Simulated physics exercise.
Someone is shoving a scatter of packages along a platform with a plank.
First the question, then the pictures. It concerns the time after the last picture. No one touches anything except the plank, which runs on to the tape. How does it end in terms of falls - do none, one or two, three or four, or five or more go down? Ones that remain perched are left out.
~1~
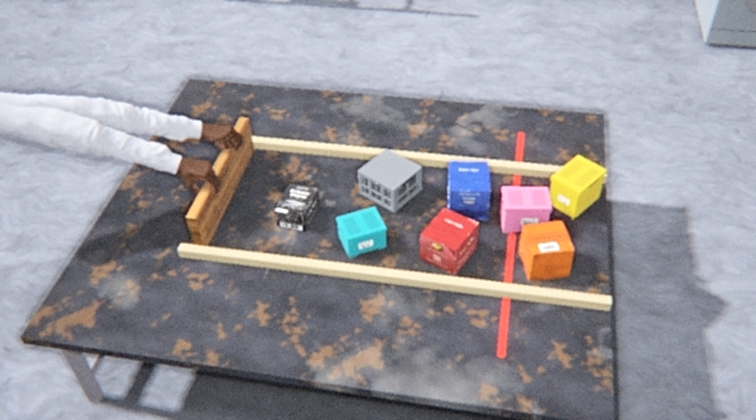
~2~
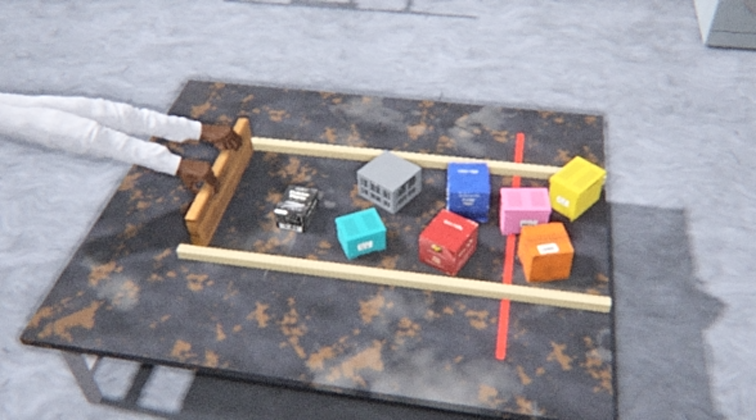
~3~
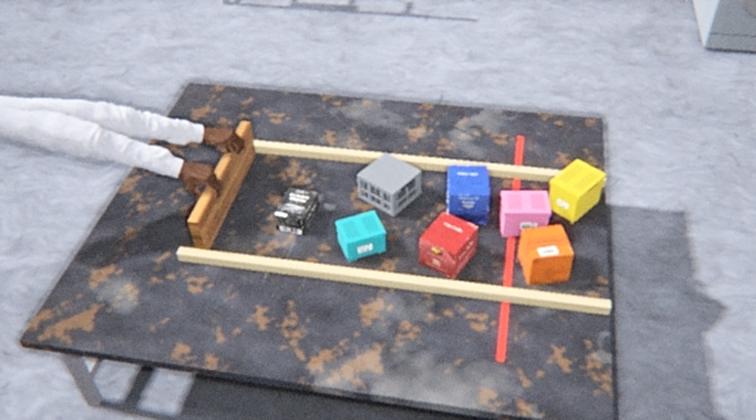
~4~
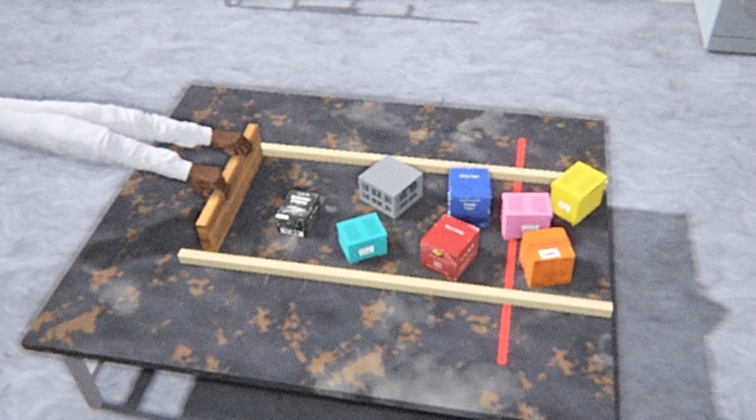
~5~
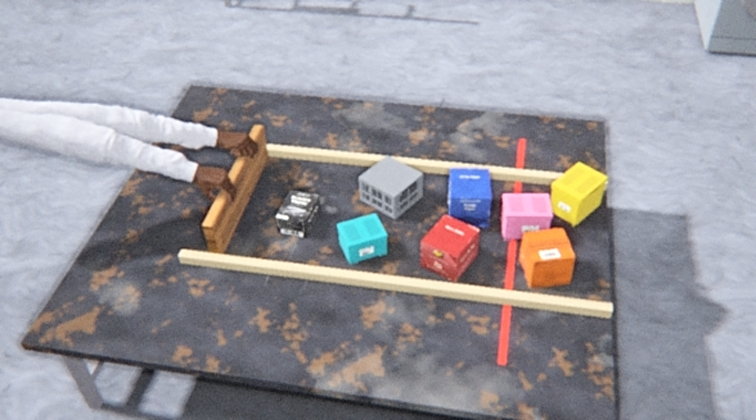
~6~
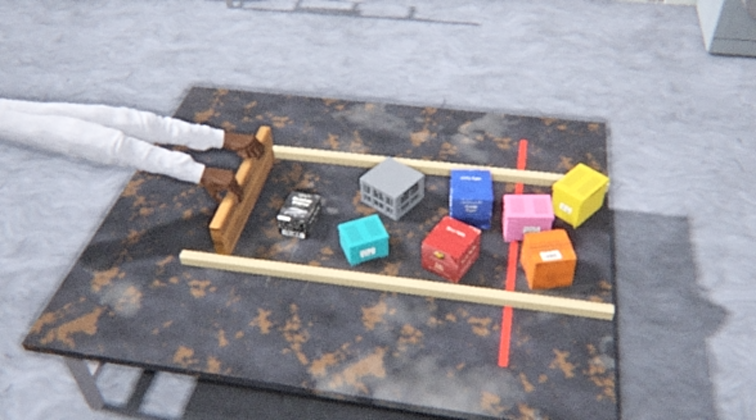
I expect three or four to drop off the edge.
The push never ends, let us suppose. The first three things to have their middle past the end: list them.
Order noted: Pink tote, yellow tote, orange box.
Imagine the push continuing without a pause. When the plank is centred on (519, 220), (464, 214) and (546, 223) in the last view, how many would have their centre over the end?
First 3, then 0, finally 4.
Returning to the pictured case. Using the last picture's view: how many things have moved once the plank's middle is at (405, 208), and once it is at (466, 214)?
Note: First position 5; second position 8.
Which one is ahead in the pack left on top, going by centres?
It's the blue box.
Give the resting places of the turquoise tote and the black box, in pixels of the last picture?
The turquoise tote stops around (533, 276); the black box around (531, 240).
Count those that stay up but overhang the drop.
As for overhanging, the count is 0.
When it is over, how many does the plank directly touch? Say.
It adds up to 3.
A little later, none off yet; yellow tote at rest near (579, 196); orange box at rest near (548, 260); pink tote at rest near (527, 219).
Next, none off yet; yellow tote moving near (582, 196); orange box shifted a little near (565, 261); pink tote shifted about its own width near (577, 227).
When it is over, the number that fall off is three or four; down, pink tote, orange box and yellow tote.
